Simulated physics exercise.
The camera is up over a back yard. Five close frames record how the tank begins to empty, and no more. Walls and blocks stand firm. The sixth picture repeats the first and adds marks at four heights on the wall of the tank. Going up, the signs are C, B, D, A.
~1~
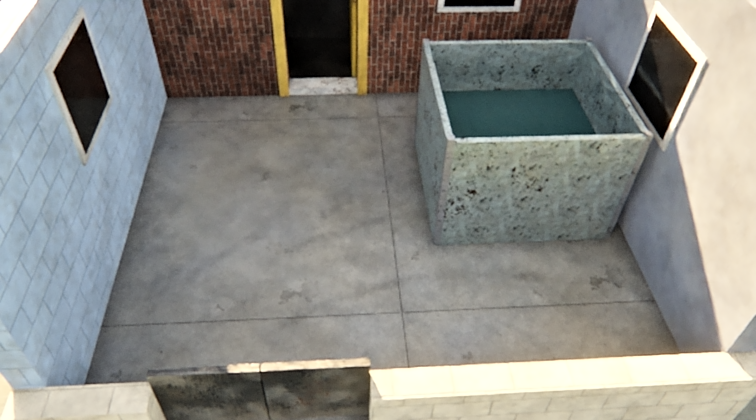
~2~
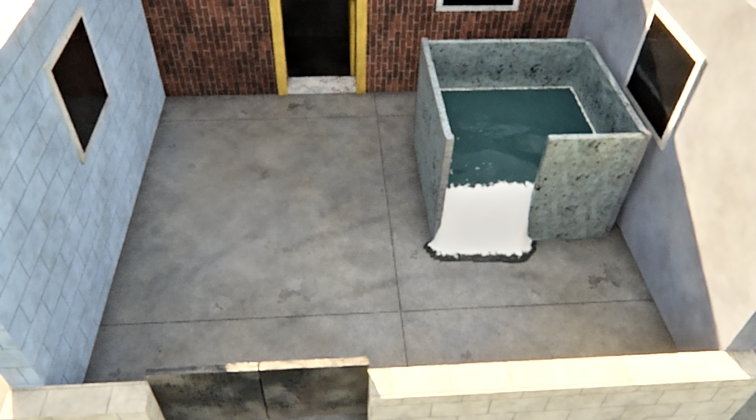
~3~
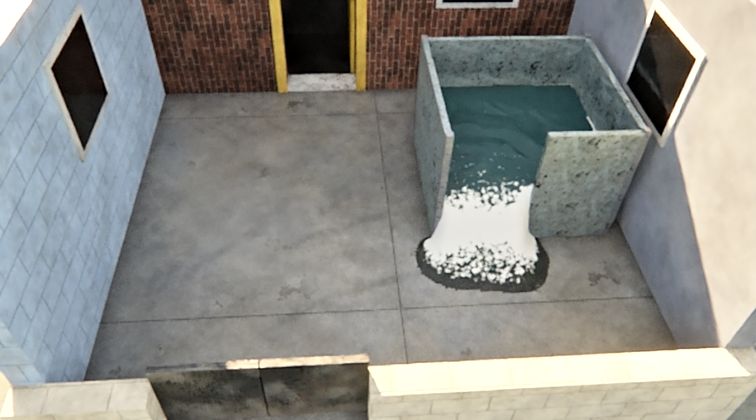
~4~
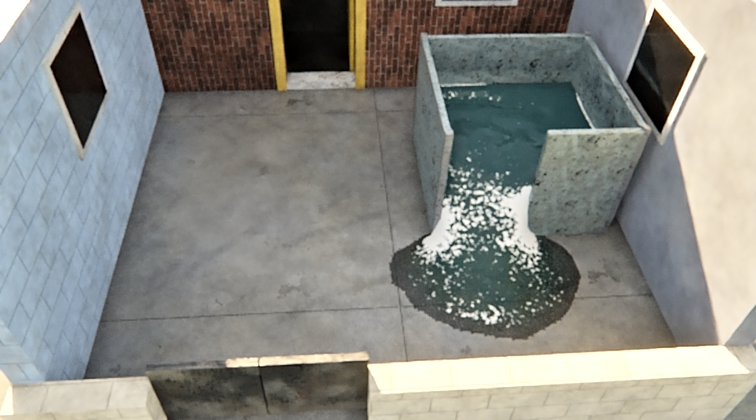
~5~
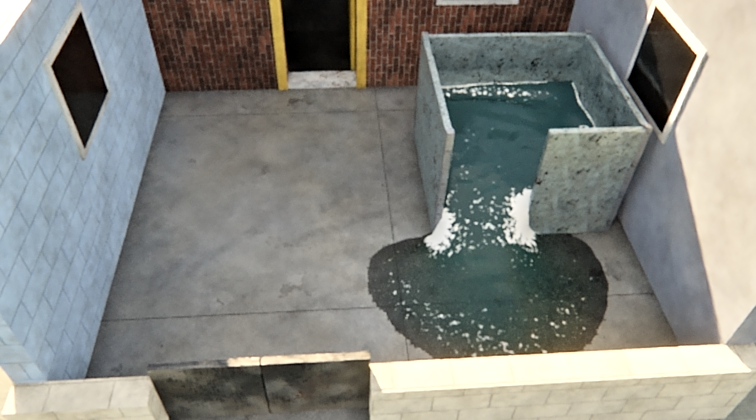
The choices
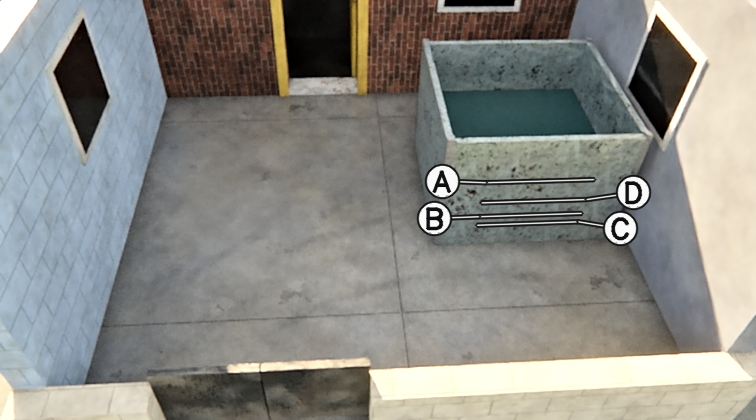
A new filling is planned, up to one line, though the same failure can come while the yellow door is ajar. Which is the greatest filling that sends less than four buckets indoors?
Choose A.
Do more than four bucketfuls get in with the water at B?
No, not at all.
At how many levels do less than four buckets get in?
All of the four.
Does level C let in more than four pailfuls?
No.
In white, A at (540, 181); B at (530, 215); C at (528, 223); D at (534, 201); from the bottom up C, B, D, A.
With A, a bucket or two gets in.
With B, nothing gets over.
With C, nothing gets over.
With D, nothing gets over.
